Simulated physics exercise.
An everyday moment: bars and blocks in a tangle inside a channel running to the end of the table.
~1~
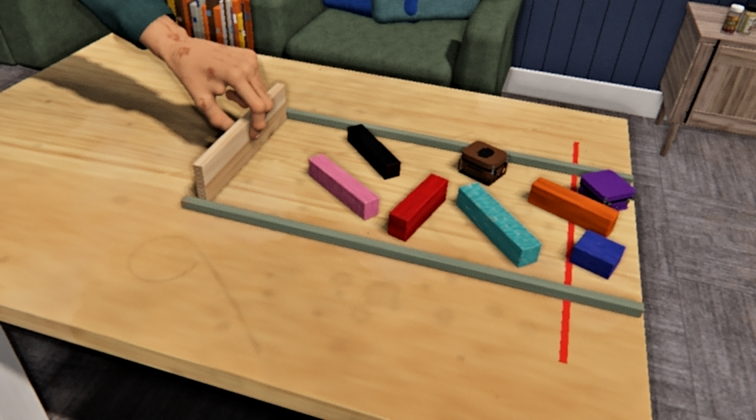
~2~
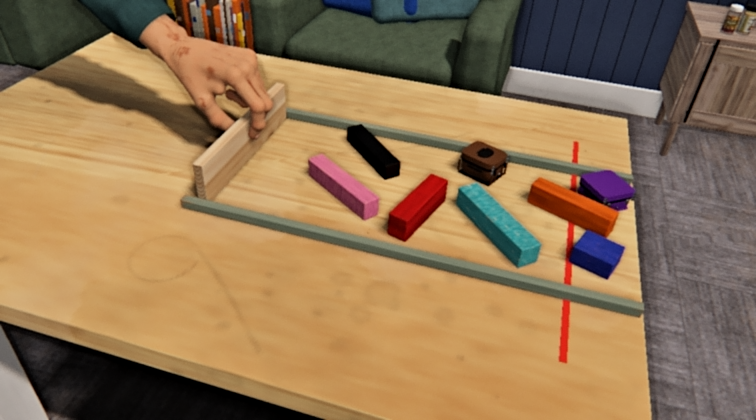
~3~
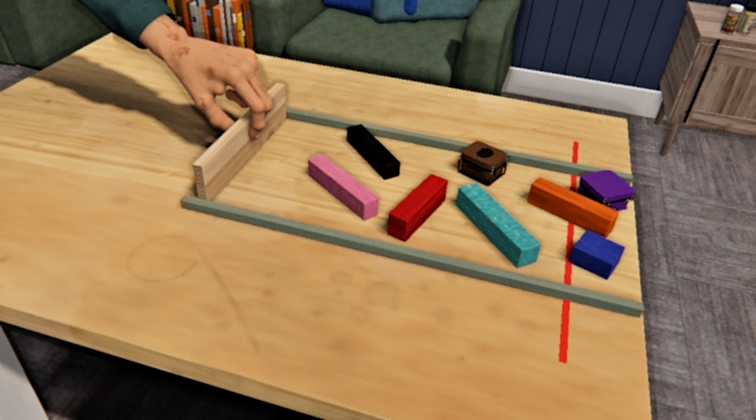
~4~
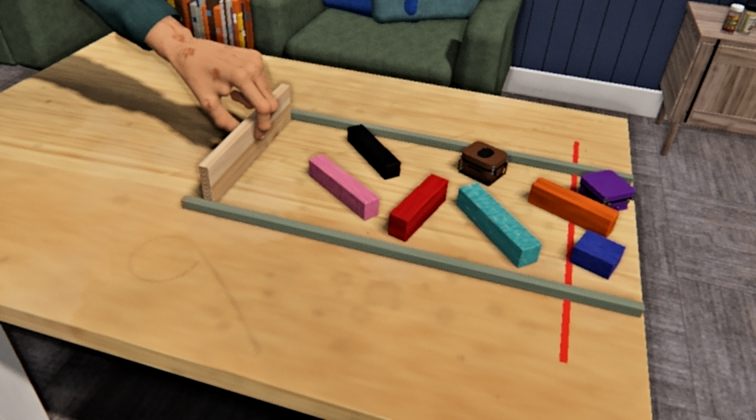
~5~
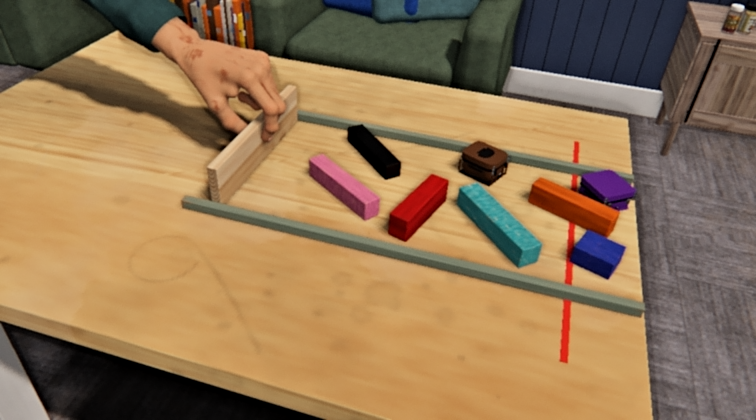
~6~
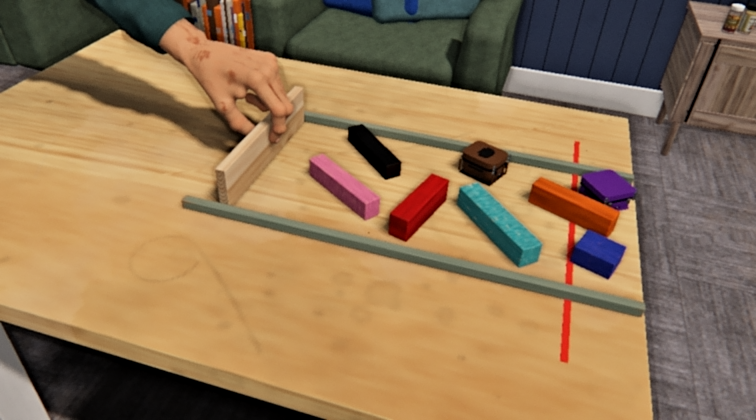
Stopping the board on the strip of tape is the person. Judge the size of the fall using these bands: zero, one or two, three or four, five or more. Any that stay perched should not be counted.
It sends over the edge three or four pieces.
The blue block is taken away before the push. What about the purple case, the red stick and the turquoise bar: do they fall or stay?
As for the purple case, it is not retained; the red stick is retained; the turquoise bar is retained.
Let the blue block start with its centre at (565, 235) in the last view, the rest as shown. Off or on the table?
It drops down.
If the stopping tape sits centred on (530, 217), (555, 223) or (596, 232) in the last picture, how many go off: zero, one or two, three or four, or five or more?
Taking the three tapes one at a time, the answers are none, then just one or two, then five or over.
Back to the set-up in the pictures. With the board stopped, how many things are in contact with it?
In contact: 2.
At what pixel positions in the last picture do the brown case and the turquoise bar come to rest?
The brown case at (622, 186), the turquoise bar at (630, 259).
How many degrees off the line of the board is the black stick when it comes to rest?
I'd estimate about 15 degrees.
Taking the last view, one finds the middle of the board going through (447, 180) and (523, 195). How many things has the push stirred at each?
Moved so far: 5, then 8.
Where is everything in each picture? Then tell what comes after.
Purple case (605, 193); blue block (597, 255); orange stick (572, 207); board (246, 138); tape (571, 227), in the first picture.
Blue block (597, 254); black stick (373, 151), in the second picture.
Orange stick (571, 207); brown case (483, 163), in the third picture.
Purple case (605, 193); red stick (419, 207), in the fourth picture.
Blue block (598, 254); turquoise bar (497, 223), in the fifth picture.
Purple case (605, 193); blue block (598, 254); orange stick (572, 206); board (265, 142); tape (572, 226), in the sixth picture.
Early on, none off yet; purple case at rest near (605, 193); blue block at rest near (598, 254); orange stick at rest near (572, 206).
Finally, the number that fall off is three or four; lost, orange stick, blue block and purple case.
